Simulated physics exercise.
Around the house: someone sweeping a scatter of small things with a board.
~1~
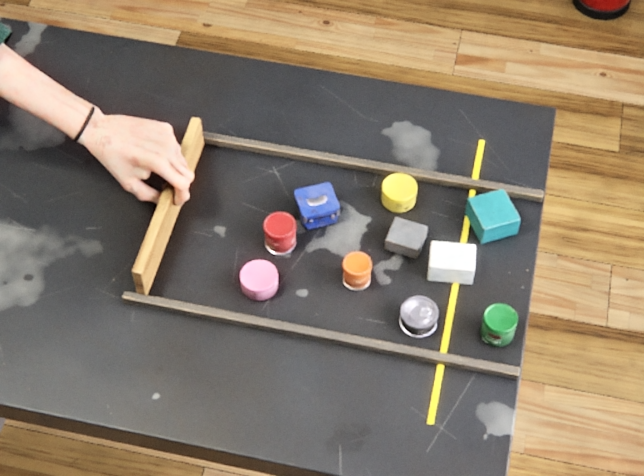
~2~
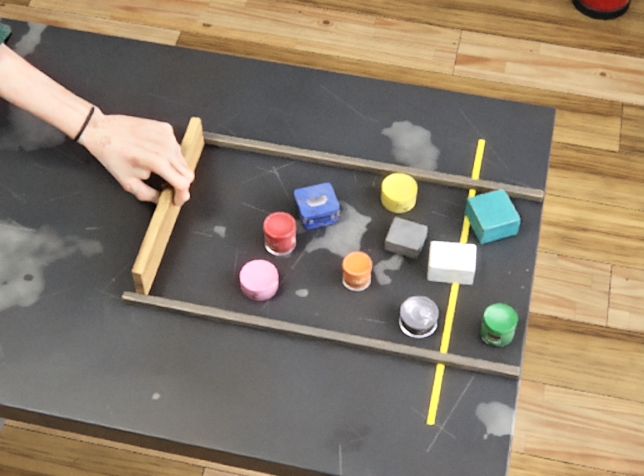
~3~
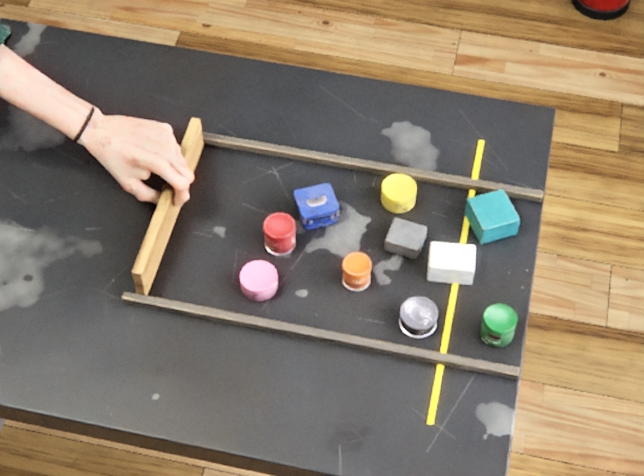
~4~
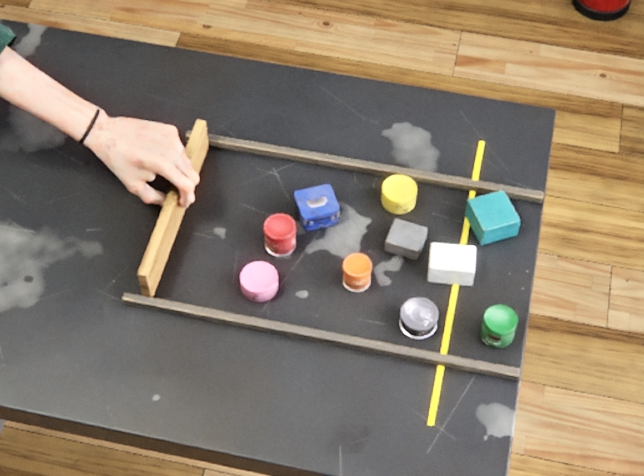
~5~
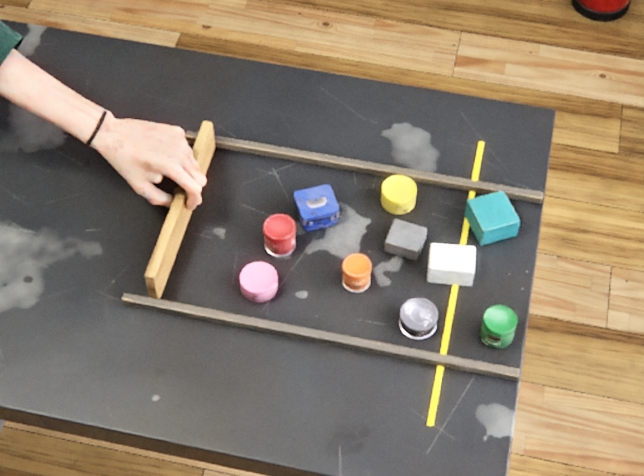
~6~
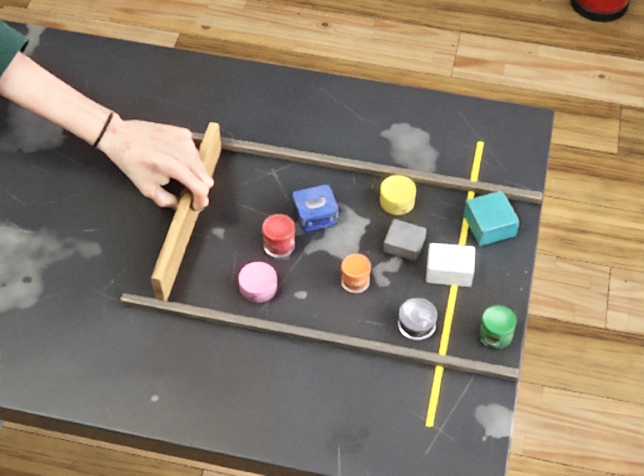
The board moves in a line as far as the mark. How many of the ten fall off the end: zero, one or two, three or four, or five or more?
The number that fall off is one or two.
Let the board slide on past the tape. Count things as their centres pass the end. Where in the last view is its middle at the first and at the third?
About (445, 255), then (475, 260).
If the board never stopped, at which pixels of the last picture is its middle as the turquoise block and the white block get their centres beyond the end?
About (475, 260), and (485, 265) for the other.
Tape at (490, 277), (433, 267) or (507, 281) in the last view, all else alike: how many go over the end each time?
In that order 5, 0 and 5.
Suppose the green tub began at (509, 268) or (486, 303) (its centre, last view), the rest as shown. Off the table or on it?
Place by place, it is lost; stays on.
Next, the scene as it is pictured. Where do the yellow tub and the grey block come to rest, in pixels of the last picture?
About (485, 210), and the other about (517, 258).
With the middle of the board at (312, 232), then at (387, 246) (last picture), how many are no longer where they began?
The counts are 3 and 8.
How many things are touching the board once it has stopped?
The number is 5.
Soon after, none off yet; green tub at rest near (497, 327); turquoise block at rest near (491, 218); white block at rest near (450, 265).
After that, none off yet; green tub at rest near (497, 327); turquoise block at rest near (491, 218); white block displaced a little near (467, 270).
In the end, the number that fall off is one or two; gone, green tub.
